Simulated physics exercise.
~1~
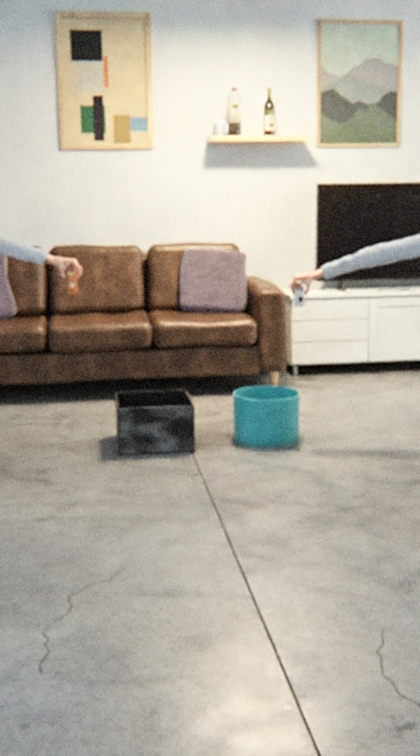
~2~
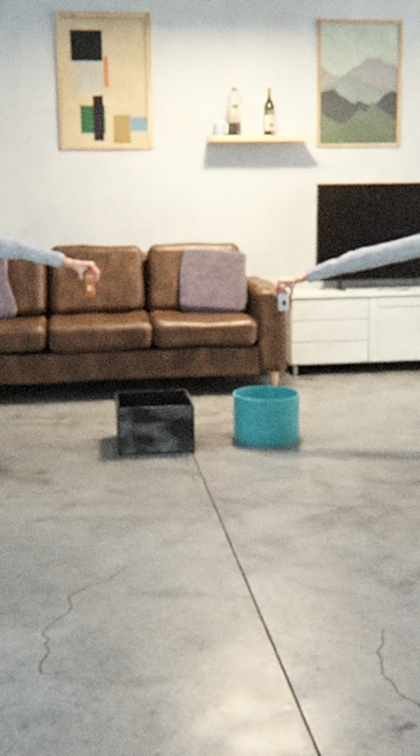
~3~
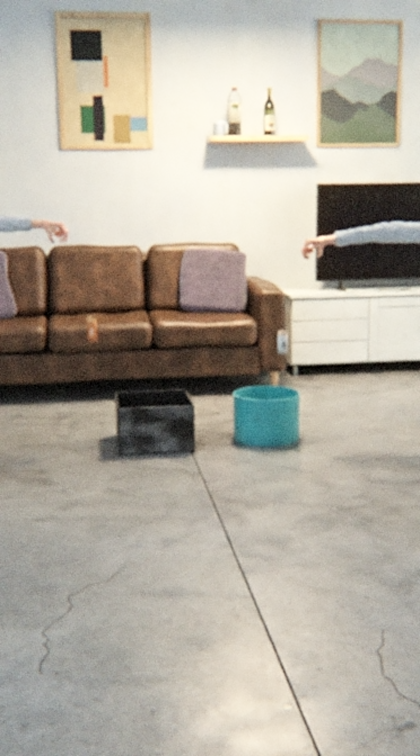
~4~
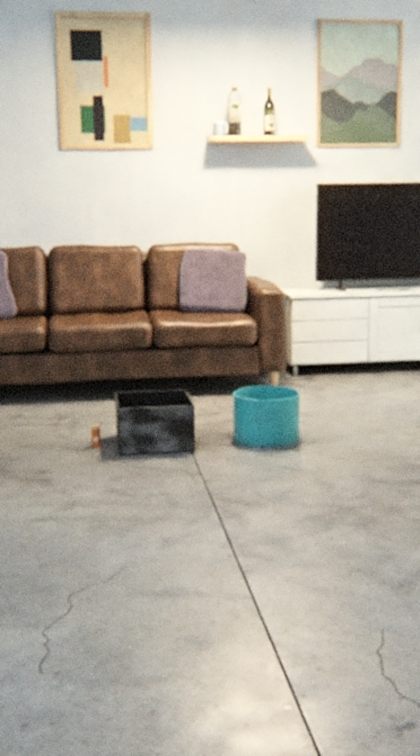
In a living room, two hands drop small shakers; one misses the basket, one lands inside the bin.
